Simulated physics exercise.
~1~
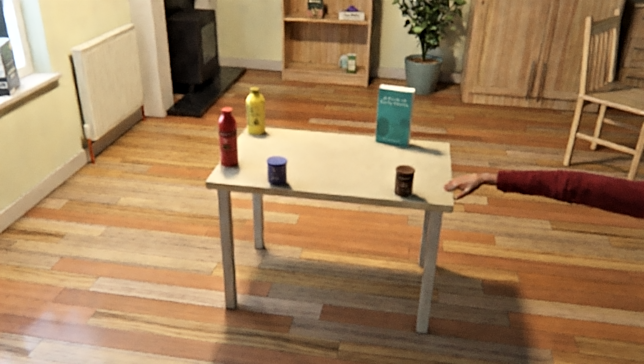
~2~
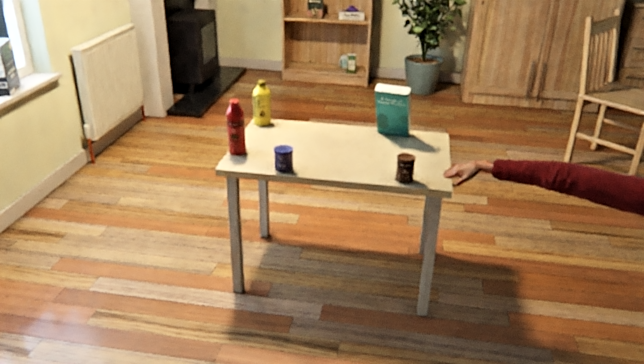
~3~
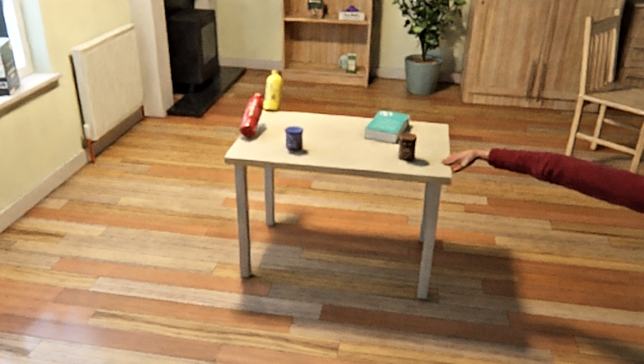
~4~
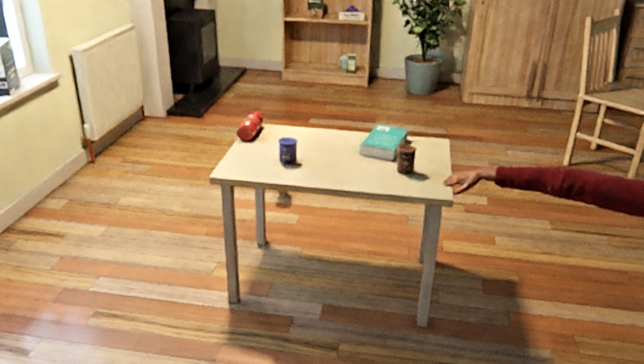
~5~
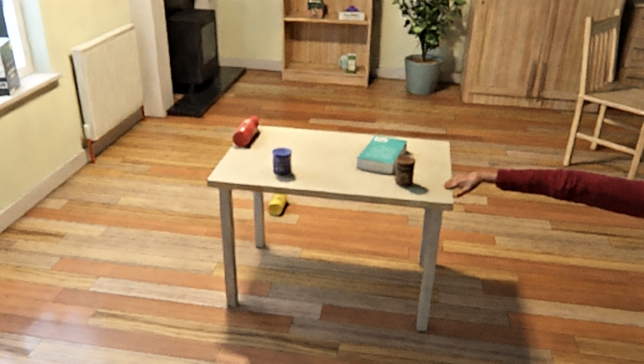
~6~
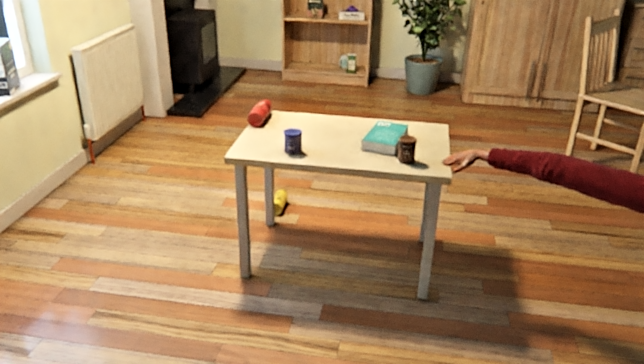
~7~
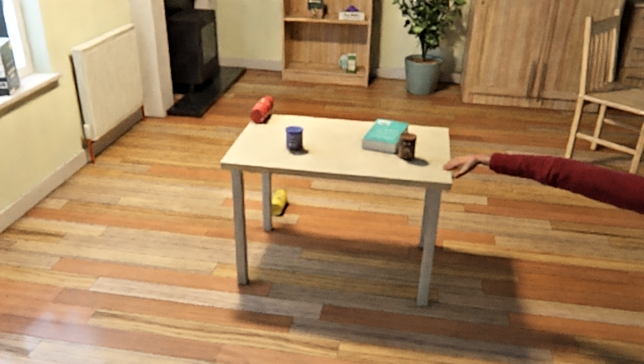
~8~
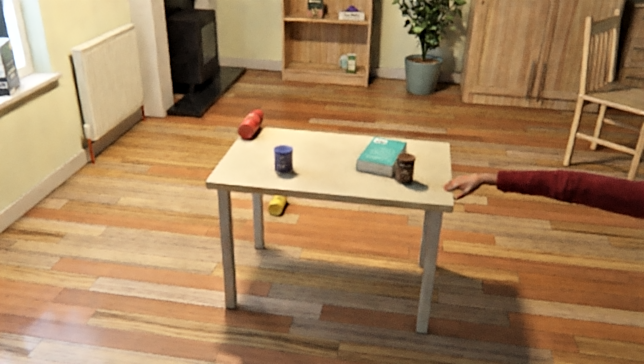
A wooden table was jerked back and forth by a hand at its right edge, toppling the turquoise book and red bottle on top and sending the yellow bottle to the floor, while the blue and brown tins stayed upright.
